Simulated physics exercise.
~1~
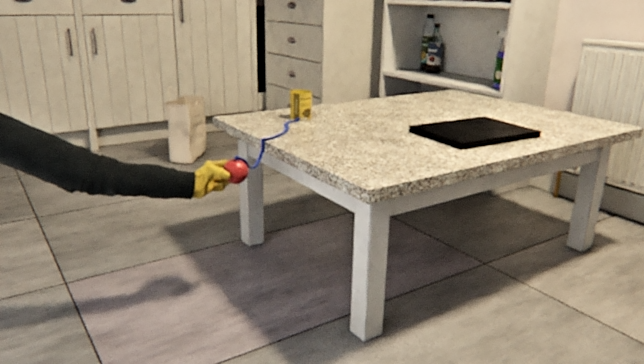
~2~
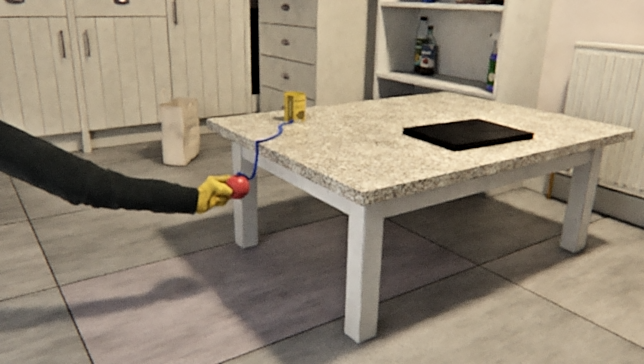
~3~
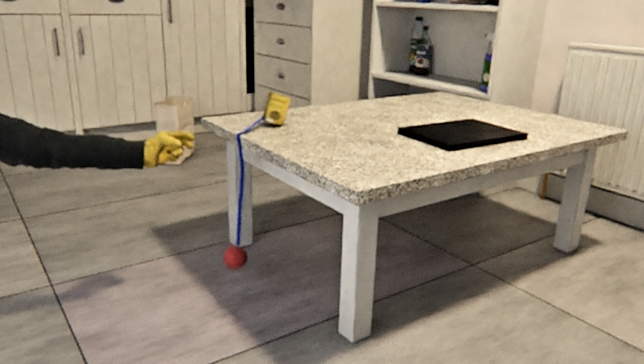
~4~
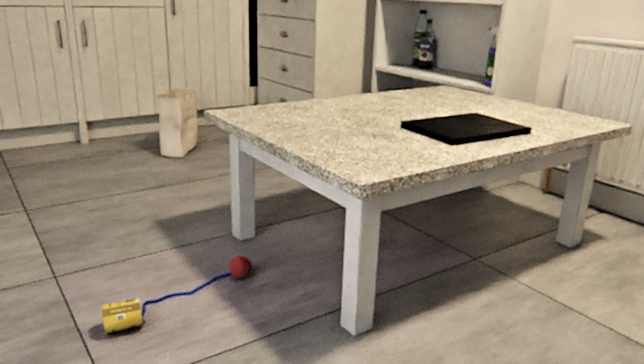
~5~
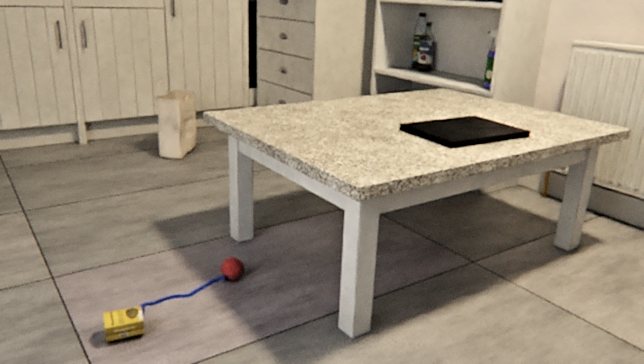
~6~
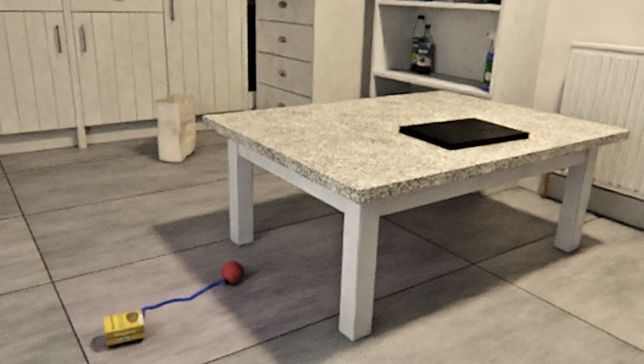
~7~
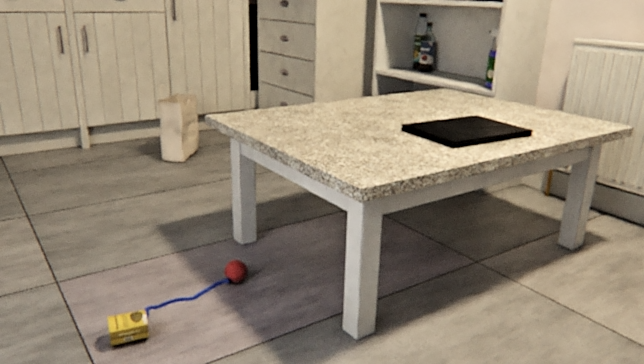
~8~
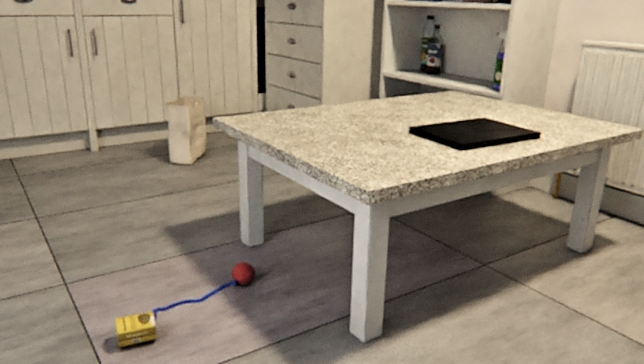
Tiled kitchen floor beside a low table, a gloved hand releasing a red ball whose blue ribbon drags a yellow cup down.
